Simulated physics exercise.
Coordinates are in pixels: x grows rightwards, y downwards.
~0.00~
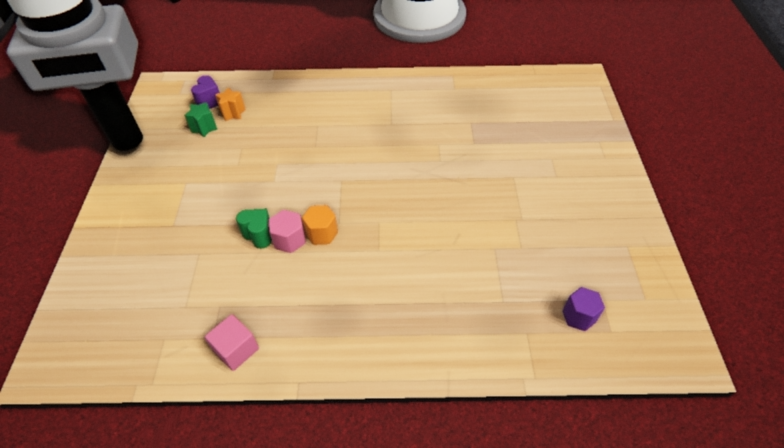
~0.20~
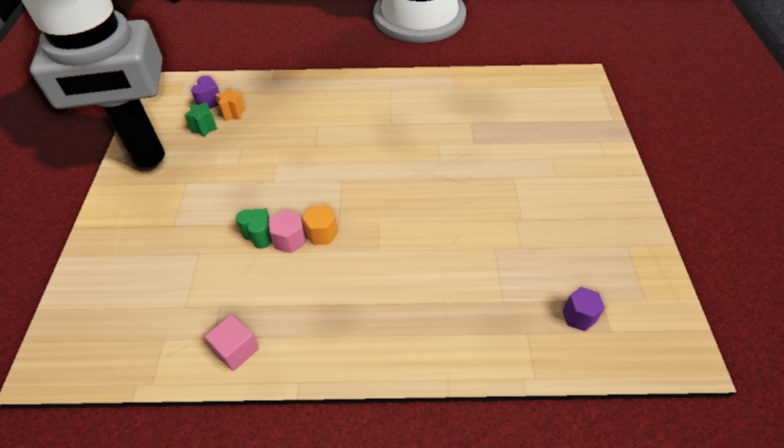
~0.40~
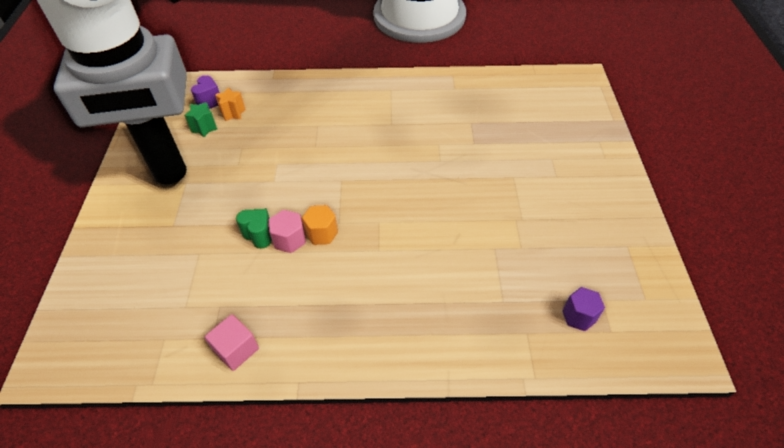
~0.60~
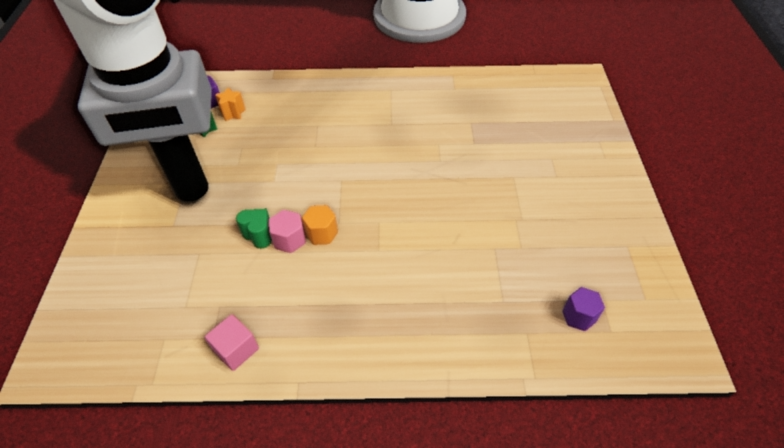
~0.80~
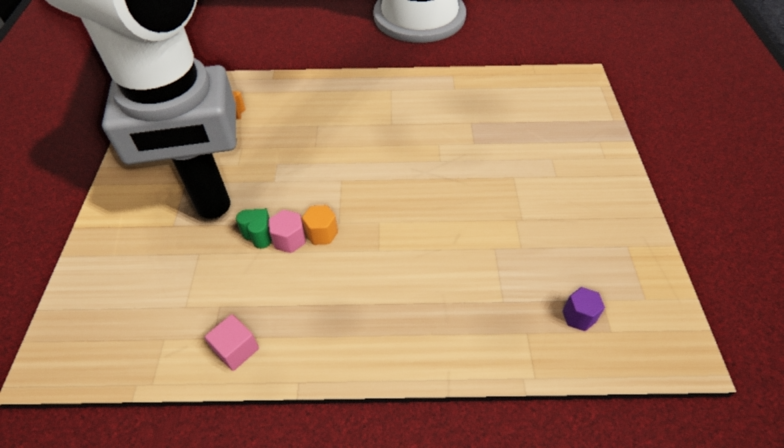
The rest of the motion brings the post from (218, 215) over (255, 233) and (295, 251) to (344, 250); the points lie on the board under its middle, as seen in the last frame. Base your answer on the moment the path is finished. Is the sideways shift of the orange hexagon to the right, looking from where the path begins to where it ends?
No, it doesn't check out.
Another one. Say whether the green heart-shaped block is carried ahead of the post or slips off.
At the end of the path, the post has already lost the green heart-shaped block, which lies beside or behind it.
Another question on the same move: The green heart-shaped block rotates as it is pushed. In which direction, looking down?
Clockwise, looking down.
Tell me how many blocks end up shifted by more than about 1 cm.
Three or more blocks.
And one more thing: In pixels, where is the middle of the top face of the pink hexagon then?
When the path ends, it will be at (373, 247).
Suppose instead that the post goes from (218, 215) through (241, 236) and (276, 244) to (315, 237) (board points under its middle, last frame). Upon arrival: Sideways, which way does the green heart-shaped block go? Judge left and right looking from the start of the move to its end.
It moves off to the right.
The first path, step by step. One third of the way, post (252, 224); green heart-shaped block (274, 235), turned 20° clockwise; pink hexagon (306, 233), turned 35° anticlockwise; orange hexagon (329, 215), turned 15° anticlockwise.
Two thirds of the way, post (293, 242); green heart-shaped block (305, 262), turned 65° clockwise; pink hexagon (331, 244), turned 75° anticlockwise; orange hexagon (331, 214), turned 20° anticlockwise.
At the end, post (343, 241); green heart-shaped block (314, 267), turned 105° clockwise; pink hexagon (373, 247), turned 70° anticlockwise; orange hexagon (343, 207), turned 60° anticlockwise.
